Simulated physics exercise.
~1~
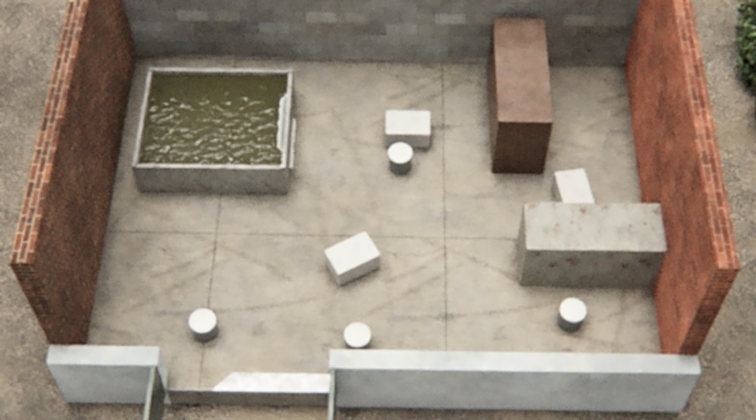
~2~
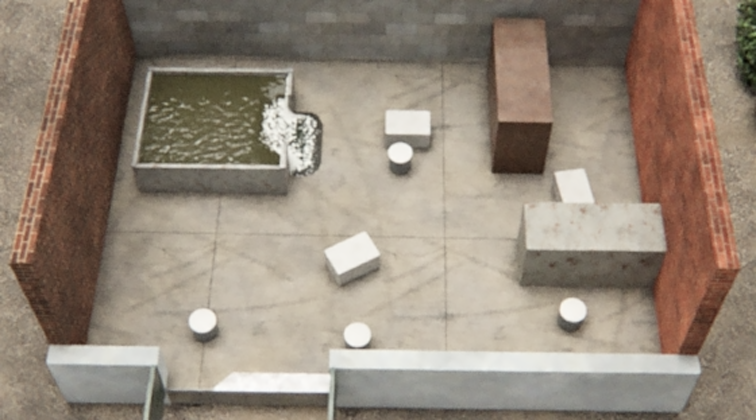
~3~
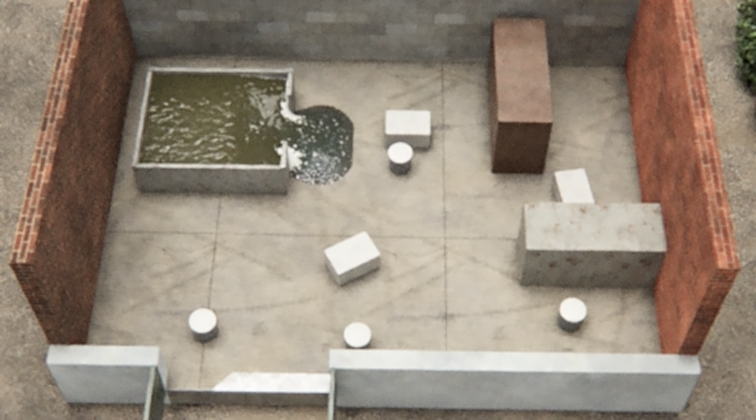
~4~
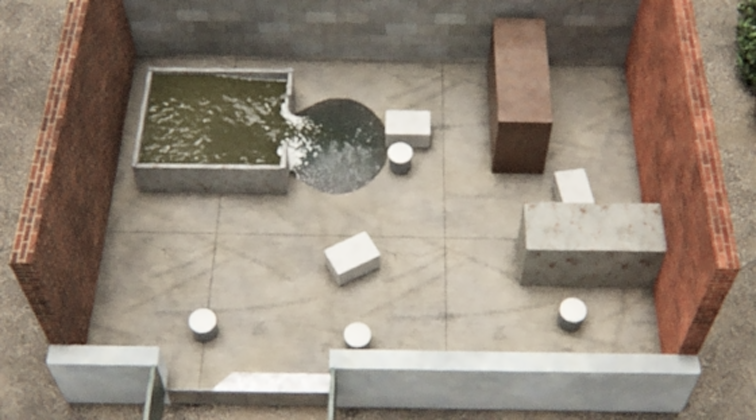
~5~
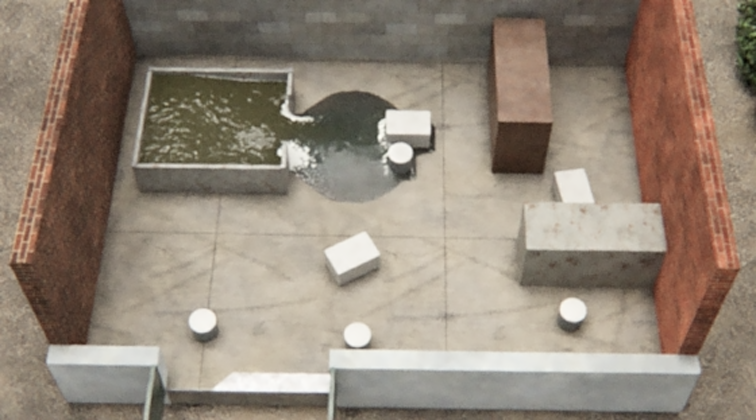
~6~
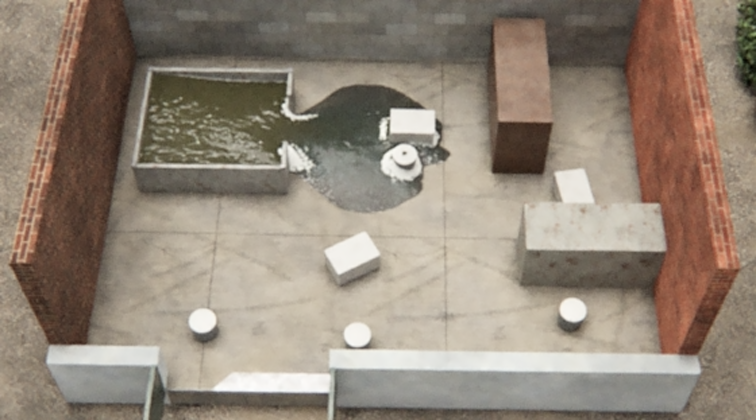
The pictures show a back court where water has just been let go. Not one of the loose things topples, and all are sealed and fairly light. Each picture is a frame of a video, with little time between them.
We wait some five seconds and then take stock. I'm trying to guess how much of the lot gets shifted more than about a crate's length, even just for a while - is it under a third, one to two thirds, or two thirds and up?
My guess is one to two thirds.
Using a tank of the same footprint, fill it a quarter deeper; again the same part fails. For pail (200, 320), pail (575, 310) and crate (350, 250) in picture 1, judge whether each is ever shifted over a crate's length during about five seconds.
The first stopped before it, the second stopped before it, the third stopped before it.
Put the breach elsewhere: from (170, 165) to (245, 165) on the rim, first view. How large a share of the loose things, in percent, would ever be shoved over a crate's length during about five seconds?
My figure is about 30 %.
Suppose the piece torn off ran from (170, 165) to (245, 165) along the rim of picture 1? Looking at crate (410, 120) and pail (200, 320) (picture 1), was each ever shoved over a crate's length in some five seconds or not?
In the order given: Stayed within that, travelled that far.
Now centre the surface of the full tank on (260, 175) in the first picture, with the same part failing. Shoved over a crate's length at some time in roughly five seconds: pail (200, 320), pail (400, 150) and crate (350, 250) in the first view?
Well, in order they come out as stayed within it, moved that far and stayed within it.
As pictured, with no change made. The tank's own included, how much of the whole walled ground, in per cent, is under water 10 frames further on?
By my count it's near 40 in a hundred.
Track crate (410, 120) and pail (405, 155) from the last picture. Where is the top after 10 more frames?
First object near (466, 95); second object near (549, 215).
A moment on, 2 of 7 are well off their spots; 0 afloat.
Next, 2 of 7 are well off their spots; 1 afloat.
Later, 2 of 7 are well off their spots; 1 afloat.
In the end, 2 of 7 are well off their spots, and 3 have been at some point; 2 afloat.
